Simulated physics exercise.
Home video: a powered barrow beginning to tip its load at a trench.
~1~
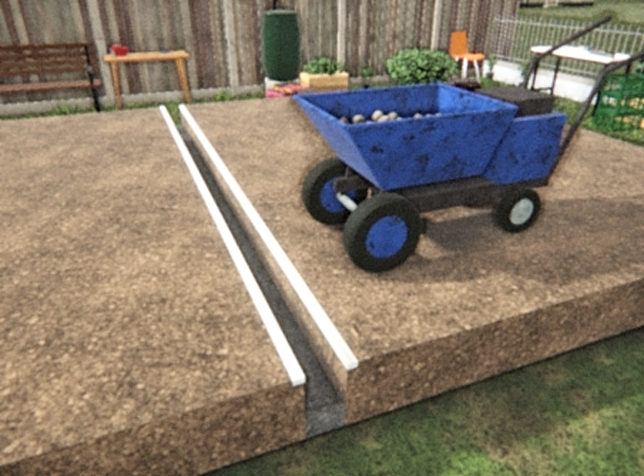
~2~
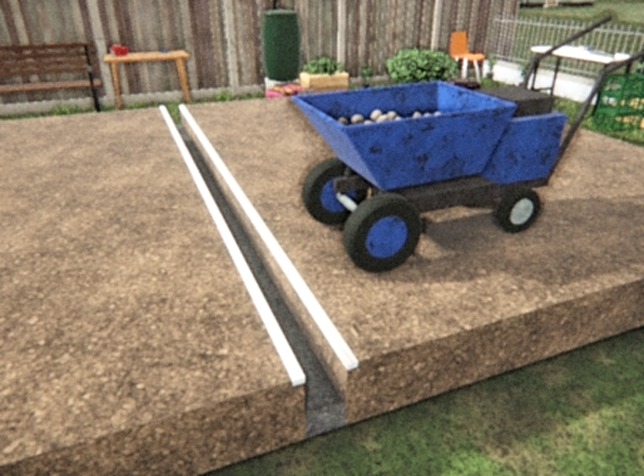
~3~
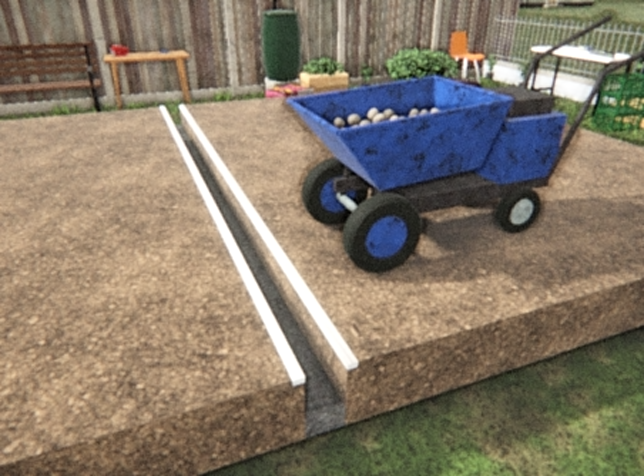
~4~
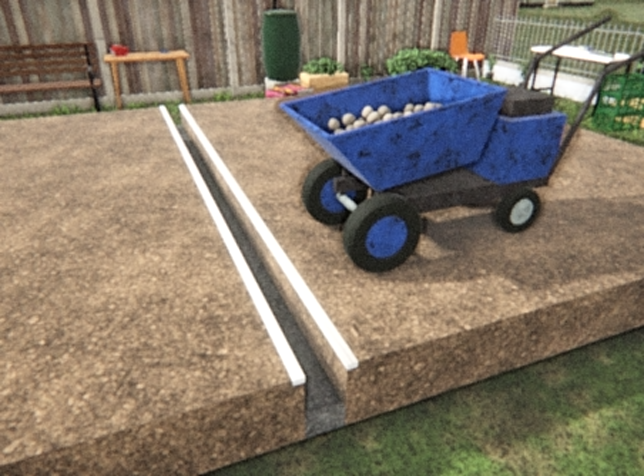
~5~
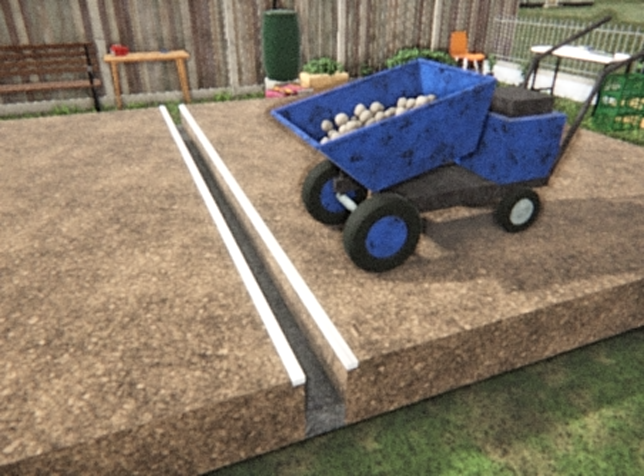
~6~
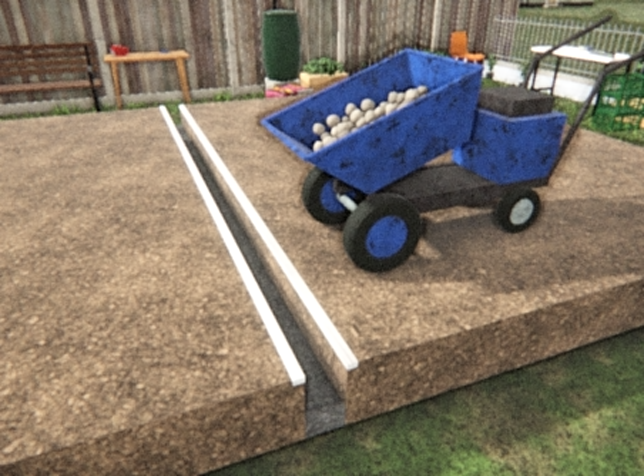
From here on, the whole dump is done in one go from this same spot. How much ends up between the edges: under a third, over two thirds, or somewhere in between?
Trench receives below a third.
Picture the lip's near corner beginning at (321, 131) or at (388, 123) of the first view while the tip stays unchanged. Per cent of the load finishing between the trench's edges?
About 0 %, then 60 %.
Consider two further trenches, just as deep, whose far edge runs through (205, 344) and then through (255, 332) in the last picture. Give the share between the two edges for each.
I'd say some 100 in a hundred, followed by 50 in a hundred.
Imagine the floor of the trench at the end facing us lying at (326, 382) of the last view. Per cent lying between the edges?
Estimate: Approx. 0 per cent.
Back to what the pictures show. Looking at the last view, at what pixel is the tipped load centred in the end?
Near pixel (199, 266).
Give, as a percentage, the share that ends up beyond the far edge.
55 %.
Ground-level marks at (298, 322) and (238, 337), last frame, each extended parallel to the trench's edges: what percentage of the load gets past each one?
About 60 % and 40 %.
Shortly afterwards, skip tipped steeply; the whole lot in the skip.
Next, skip tipped right over; the bulk in the skip; only a few in or heaped over the trench; near a quarter beyond it.
Some moments later, skip tipped right over; near a third in the skip; only a few in or heaped over the trench; near half beyond it.
In the end, skip tipped right over; near a third in the skip; only a few in or heaped over the trench; near half beyond it.
